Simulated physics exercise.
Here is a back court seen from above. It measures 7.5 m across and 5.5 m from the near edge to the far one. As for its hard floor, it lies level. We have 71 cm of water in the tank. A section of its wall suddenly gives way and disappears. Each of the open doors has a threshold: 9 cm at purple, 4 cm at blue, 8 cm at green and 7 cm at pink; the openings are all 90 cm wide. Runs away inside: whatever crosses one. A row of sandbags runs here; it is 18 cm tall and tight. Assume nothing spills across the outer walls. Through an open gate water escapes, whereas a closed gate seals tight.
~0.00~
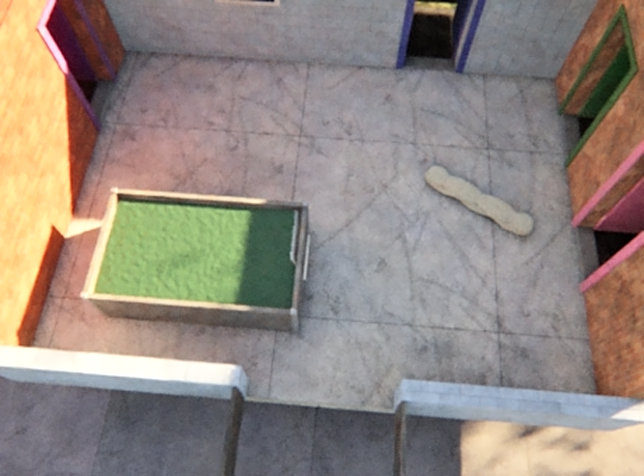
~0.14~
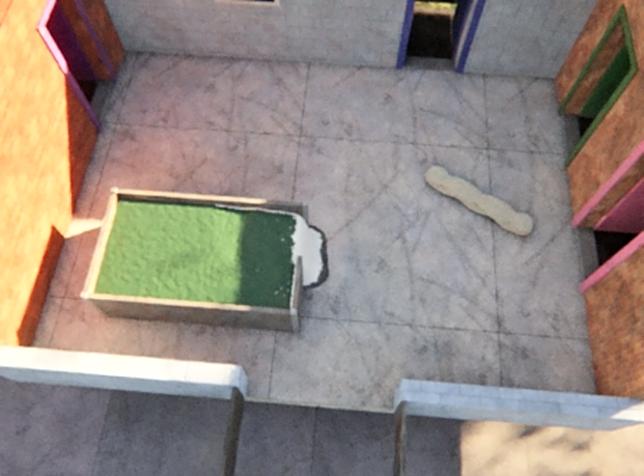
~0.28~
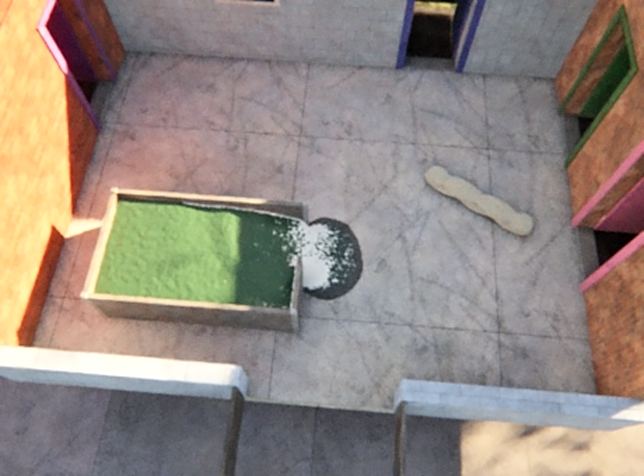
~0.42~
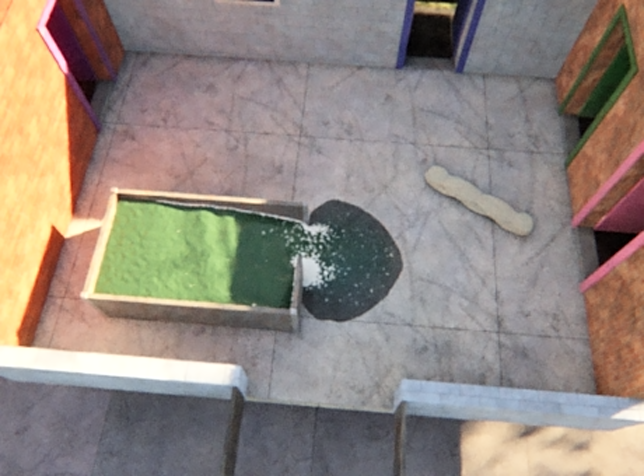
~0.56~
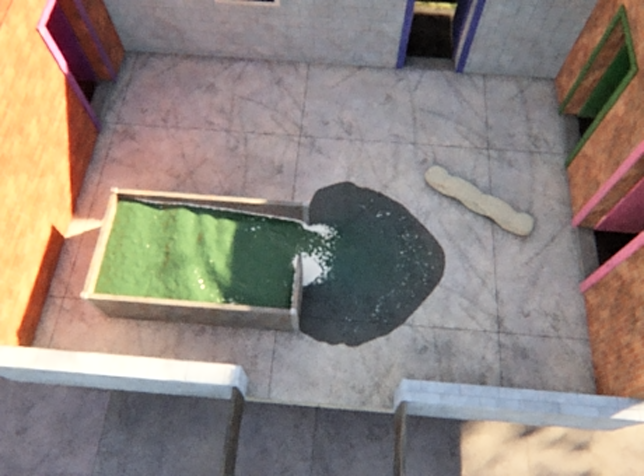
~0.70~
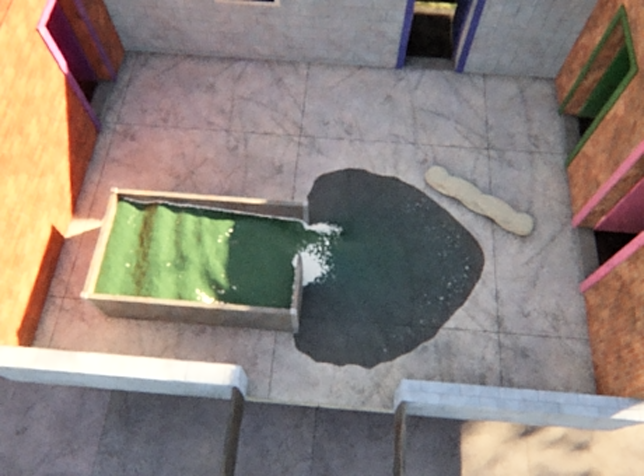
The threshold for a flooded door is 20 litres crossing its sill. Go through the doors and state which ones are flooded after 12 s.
One by one: Purple door: Within the limit. Blue door: Past the limit. Green door: Within the limit. Pink door: Past the limit.
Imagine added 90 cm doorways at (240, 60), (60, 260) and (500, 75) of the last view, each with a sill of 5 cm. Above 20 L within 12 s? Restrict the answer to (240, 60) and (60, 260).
First door short of the limit, second door short of the limit.
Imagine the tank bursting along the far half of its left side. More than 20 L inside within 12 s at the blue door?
At the blue door the limit is not exceeded.
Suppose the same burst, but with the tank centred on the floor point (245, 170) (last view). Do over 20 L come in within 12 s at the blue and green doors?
So the blue door tops the limit and the green door tops the limit.
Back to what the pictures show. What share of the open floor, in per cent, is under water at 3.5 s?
About 40 per cent.
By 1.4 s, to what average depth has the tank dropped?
Around 53 cm on average.
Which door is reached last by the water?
Looks like the purple door.
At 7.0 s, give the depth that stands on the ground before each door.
Depths: Purple door 0 cm, blue door 8 cm, green door 7 cm, pink door 13 cm.
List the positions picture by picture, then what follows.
In the first picture, still water, 71 cm deep, in the tank at (201, 251).
In the second picture, water pours out at (302, 248) and has run 0.5 m, to (314, 283); typically 9 cm deep outside, 71 cm at the tank's back.
In the third picture, water pours out at (302, 249) and has run 0.8 m, to (357, 267); typically 10 cm deep outside, 71 cm at the tank's back.
In the fourth picture, the front is at (395, 269), 1.3 m from the gap at (302, 249); 1.7 m2 of floor is under water; 71 cm left at the back of the tank.
In the fifth picture, water pours out at (302, 249) and has run 2.0 m, to (437, 250); typically 5 cm deep outside, 71 cm at the tank's back.
In the sixth picture, water pours out at (302, 248) and has run 2.5 m, to (474, 249); typically 4 cm deep outside, 70 cm at the tank's back.
After 1.4 s water covers 30 % of the floor and is deepest (38 cm) near (312, 255); purple door not reached, blue door not reached, green door not reached, pink door 10 cm at the sill, 1 L in.
After 2.2 s water covers 40 % of the floor and is deepest (34 cm) near (578, 391); purple door not reached, blue door not reached, green door not reached, pink door 15 cm at the sill, 47 L in.
After 3.5 s water covers 40 % of the floor and is deepest (28 cm) near (594, 406); purple door not reached, blue door 8 cm at the sill, 12 L in, green door 3 cm at the sill, 0 L in, pink door 17 cm at the sill, 135 L in.
After 7.0 s water covers 60 % of the floor and is deepest (18 cm) near (592, 392); purple door not reached, blue door 8 cm at the sill, 48 L in, green door 7 cm at the sill, 6 L in, pink door 13 cm at the sill, 281 L in.
After 12.0 s water covers 90 % of the floor and is deepest (10 cm) near (532, 86); purple door 5 cm at the sill, 0 L in, blue door 6 cm at the sill, 64 L in, green door 6 cm at the sill, 6 L in, pink door 8 cm at the sill, 325 L in.
